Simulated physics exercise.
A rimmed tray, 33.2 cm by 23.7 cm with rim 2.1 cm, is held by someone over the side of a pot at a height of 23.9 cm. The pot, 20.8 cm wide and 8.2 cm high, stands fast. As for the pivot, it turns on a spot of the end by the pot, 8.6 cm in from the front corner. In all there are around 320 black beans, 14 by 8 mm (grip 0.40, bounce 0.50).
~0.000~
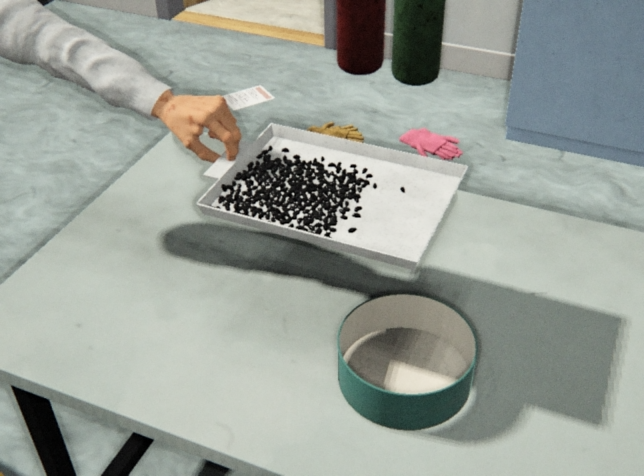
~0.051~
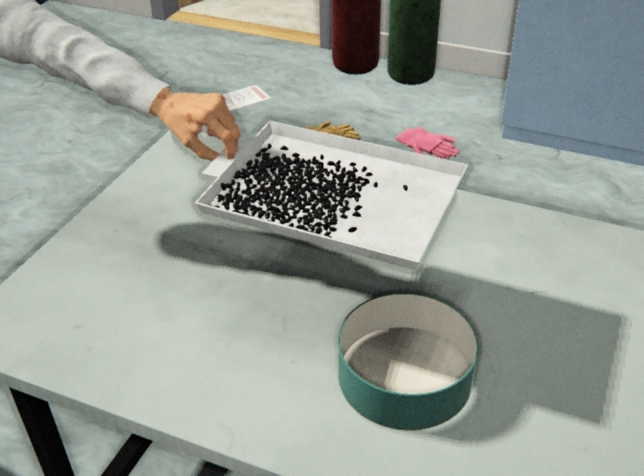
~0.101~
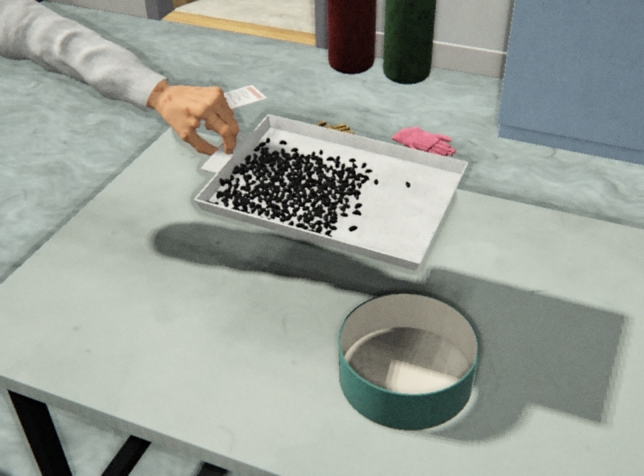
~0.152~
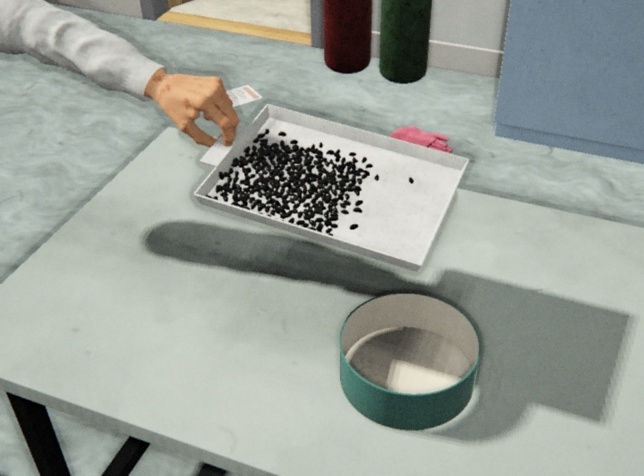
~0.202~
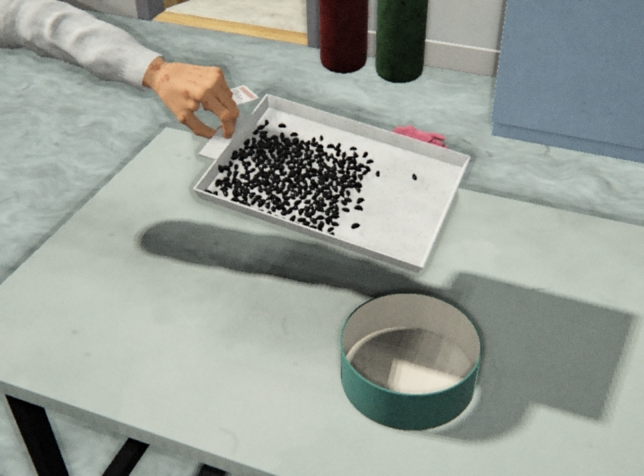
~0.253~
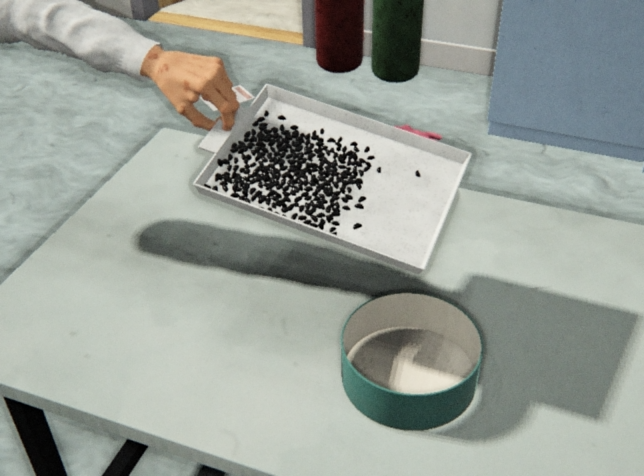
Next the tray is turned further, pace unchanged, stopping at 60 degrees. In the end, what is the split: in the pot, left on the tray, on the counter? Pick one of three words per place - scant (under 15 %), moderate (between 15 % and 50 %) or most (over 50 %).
My call is pot: Most, tray: Moderate, counter: Scant.
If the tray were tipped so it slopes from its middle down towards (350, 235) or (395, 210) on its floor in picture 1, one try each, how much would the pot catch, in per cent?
I'd put it at roughly 55 per cent for the first tilt and roughly 15 per cent for the second.
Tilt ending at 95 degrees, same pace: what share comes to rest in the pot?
I'd expect some 100 per cent in the pot.
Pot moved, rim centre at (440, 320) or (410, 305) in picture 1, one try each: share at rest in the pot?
Near 40 and 10 percent, one try each.
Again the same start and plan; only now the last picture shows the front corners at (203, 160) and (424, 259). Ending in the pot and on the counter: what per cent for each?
Per cent by place - pot 20, counter 55.
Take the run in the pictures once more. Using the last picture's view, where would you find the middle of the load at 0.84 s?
At that time the load is centred around (379, 232).
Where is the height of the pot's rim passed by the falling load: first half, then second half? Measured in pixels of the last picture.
Early half: About (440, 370); late half: (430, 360).
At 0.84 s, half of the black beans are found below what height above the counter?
Roughly 28 cm above the counter.
After 0.61 s, tilt 36 degrees; the tray holds 100 %, the pot 0 %.
Then, at 0.84 s, tilt 51 degrees; the tray holds 95 %, the pot 0 %.
Then, at 1.19 s, tilt 60 degrees; the tray holds 40 %, the pot 50 %.
By 2.2 s all is still; pot 75 %, tray 25 %, counter 5 %.
